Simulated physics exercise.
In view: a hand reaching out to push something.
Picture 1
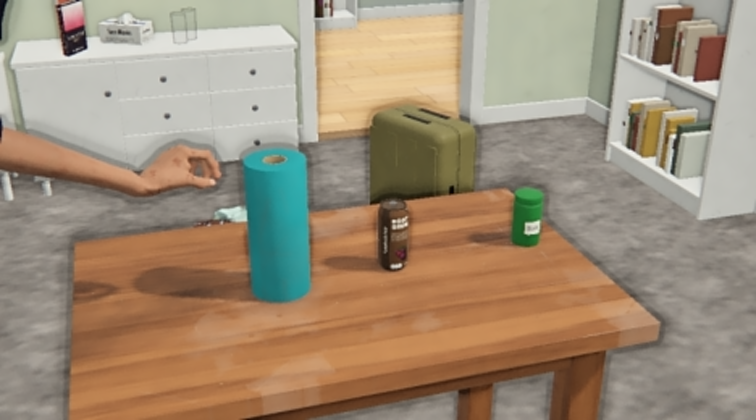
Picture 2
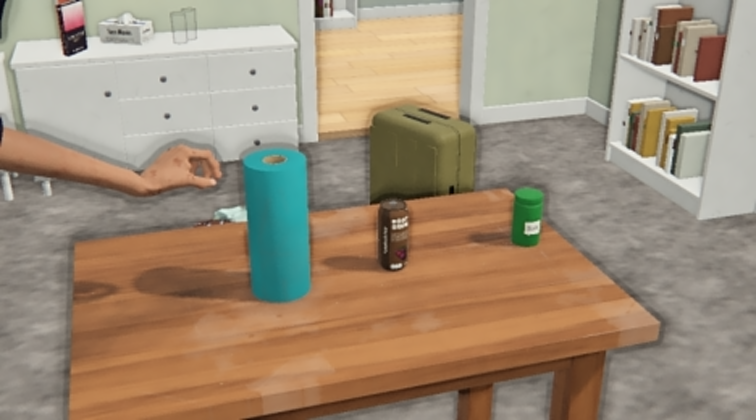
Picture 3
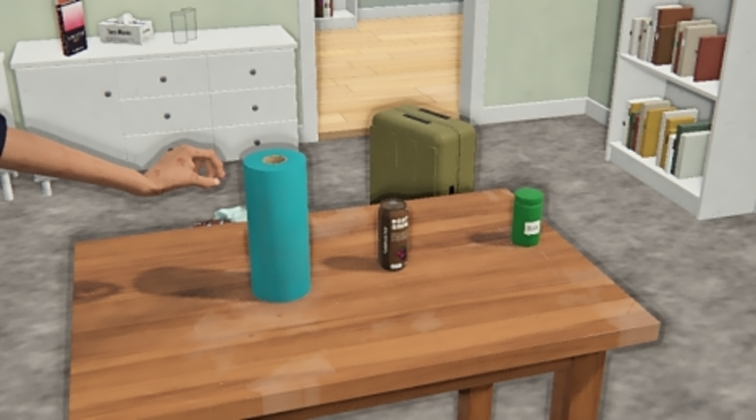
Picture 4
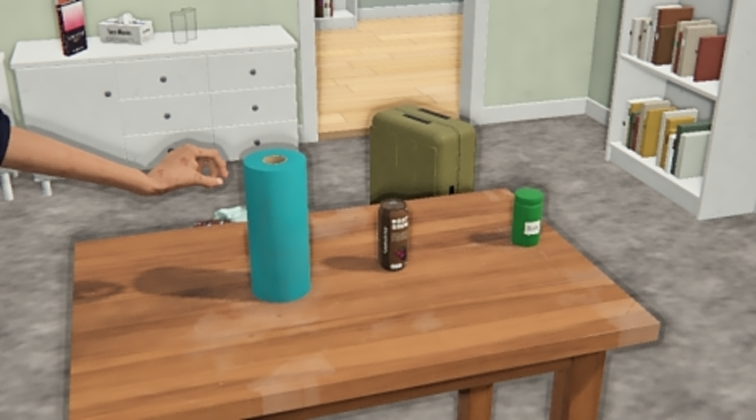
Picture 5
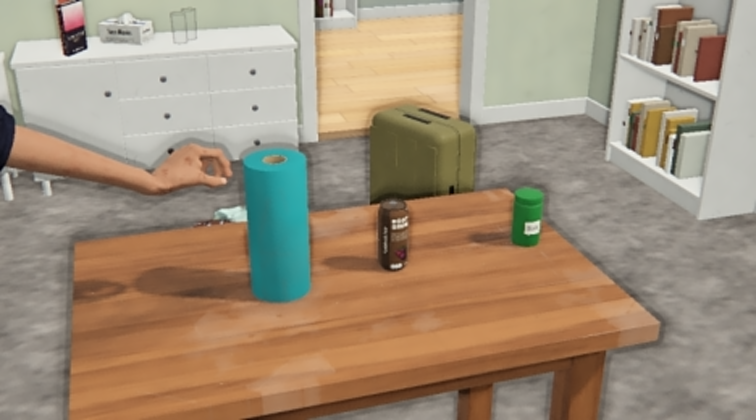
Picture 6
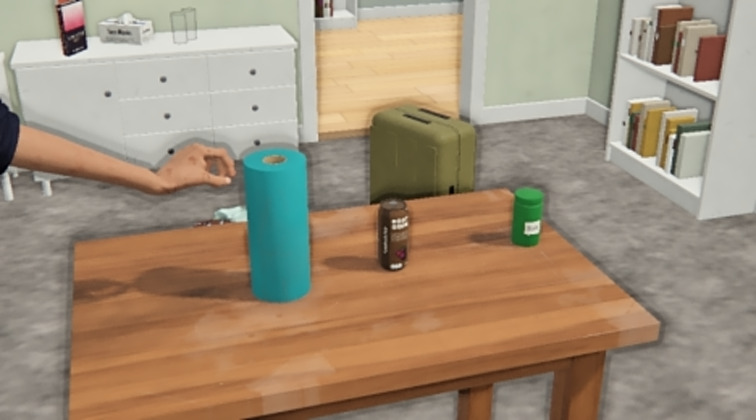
In the video, a hand with curled fingers edges slightly to the right toward a tall turquoise roll on a wooden table, while the roll, a dark can and a green jar stay still.
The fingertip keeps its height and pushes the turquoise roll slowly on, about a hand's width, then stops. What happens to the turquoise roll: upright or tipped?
The turquoise roll topples.
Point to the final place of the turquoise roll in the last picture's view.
Near (406, 298).
Then, 1.00 s past the last view, turquoise roll rocked 12° from its first pose near (293, 220).
Then, 2.10 s past the last view, turquoise roll rocked 47° from its first pose near (341, 219).
Then, 2.50 s past the last view, turquoise roll on its side near (386, 270).
Then, 3.00 s past the last view, turquoise roll on its side near (403, 285).
Finally, down or leaning hard on the table, turquoise roll. Final places as the last picture's camera would see them, turquoise roll near (406, 298).
